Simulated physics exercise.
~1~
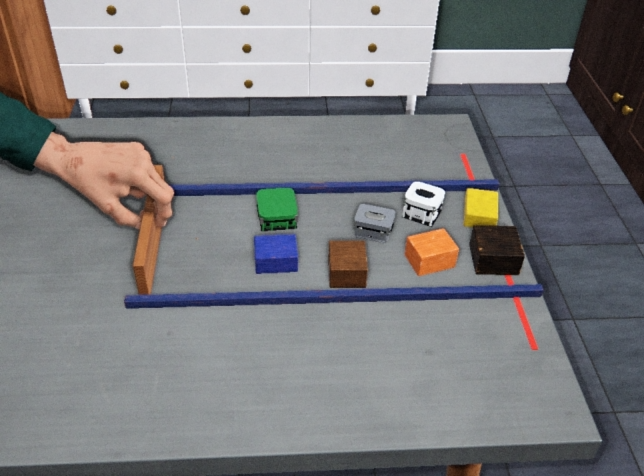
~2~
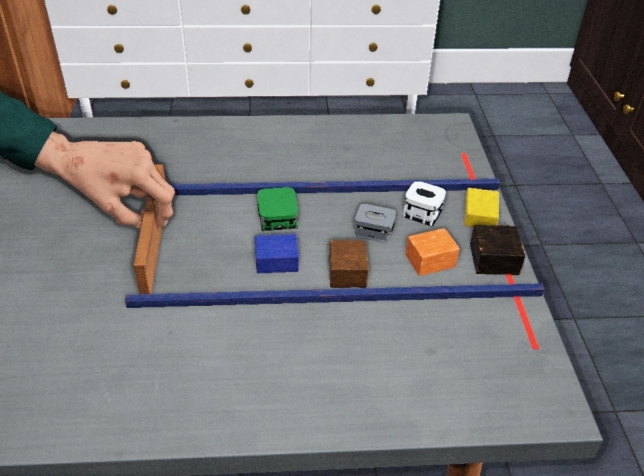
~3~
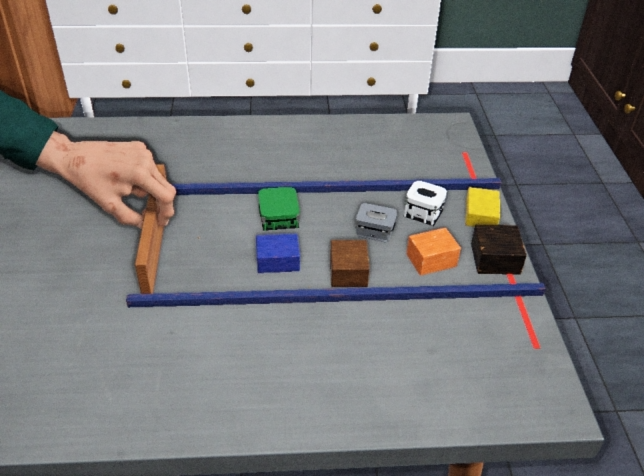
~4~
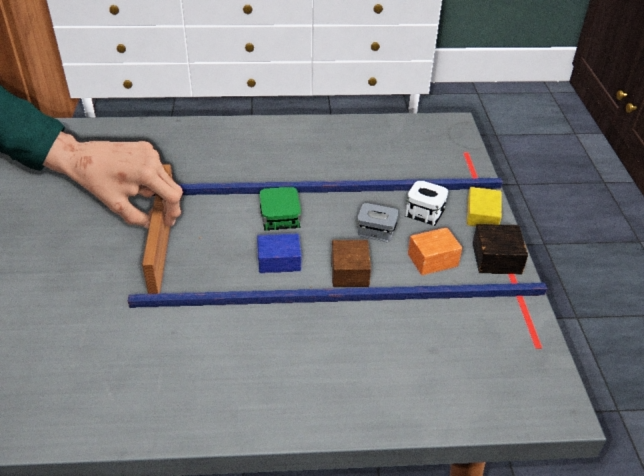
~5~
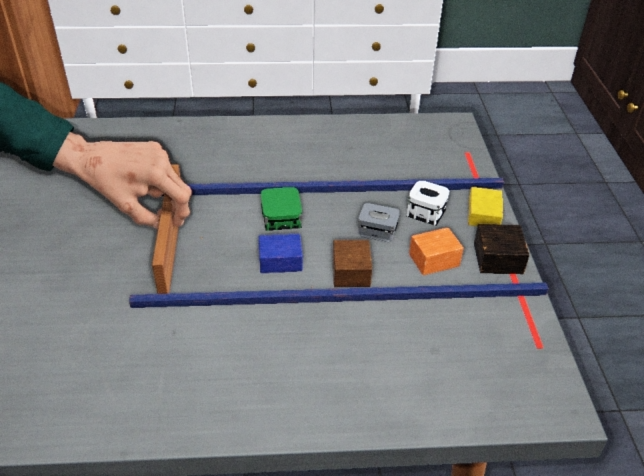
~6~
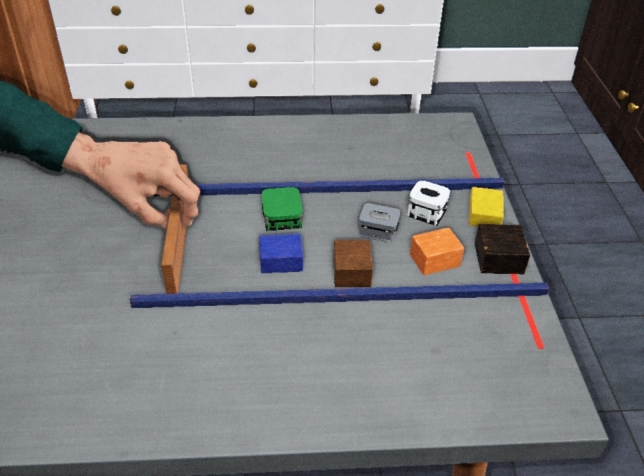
Hand sliding a wooden board slightly right between two blue rails, with scattered coloured blocks and small cases sitting still ahead.
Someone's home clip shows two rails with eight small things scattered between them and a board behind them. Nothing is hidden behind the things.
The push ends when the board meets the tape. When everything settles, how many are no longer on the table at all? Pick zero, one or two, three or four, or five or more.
Five or more are off the table.
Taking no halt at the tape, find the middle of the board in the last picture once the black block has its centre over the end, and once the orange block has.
I reckon its middle sits around (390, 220) and then around (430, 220).
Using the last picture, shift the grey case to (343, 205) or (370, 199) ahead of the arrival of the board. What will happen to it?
Grey case: Plunges; plunges.
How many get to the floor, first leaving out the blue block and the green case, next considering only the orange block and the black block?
3 for the first case, 4 for the second.
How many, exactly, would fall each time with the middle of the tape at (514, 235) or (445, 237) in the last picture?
Tallies in order: 8 and 3.
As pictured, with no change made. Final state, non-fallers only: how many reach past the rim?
Expected count: 2.
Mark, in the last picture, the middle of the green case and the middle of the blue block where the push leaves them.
The green case at (508, 204), the blue block at (528, 248).
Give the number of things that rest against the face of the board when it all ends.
The number is 2.
Early on, none off yet; yellow block at rest near (486, 208); black block at rest near (501, 249); white case at rest near (429, 203).
A while later, none off yet; yellow block at rest near (486, 208); black block moving near (513, 249); white case at rest near (429, 203).
Further along, one off so far; yellow block leaning well over near (528, 207); black block in the air; white case travelled well along near (496, 196).
Finally, the number that fall off is five or more; lost, brown block, grey case, orange block, white case, black block and yellow block.
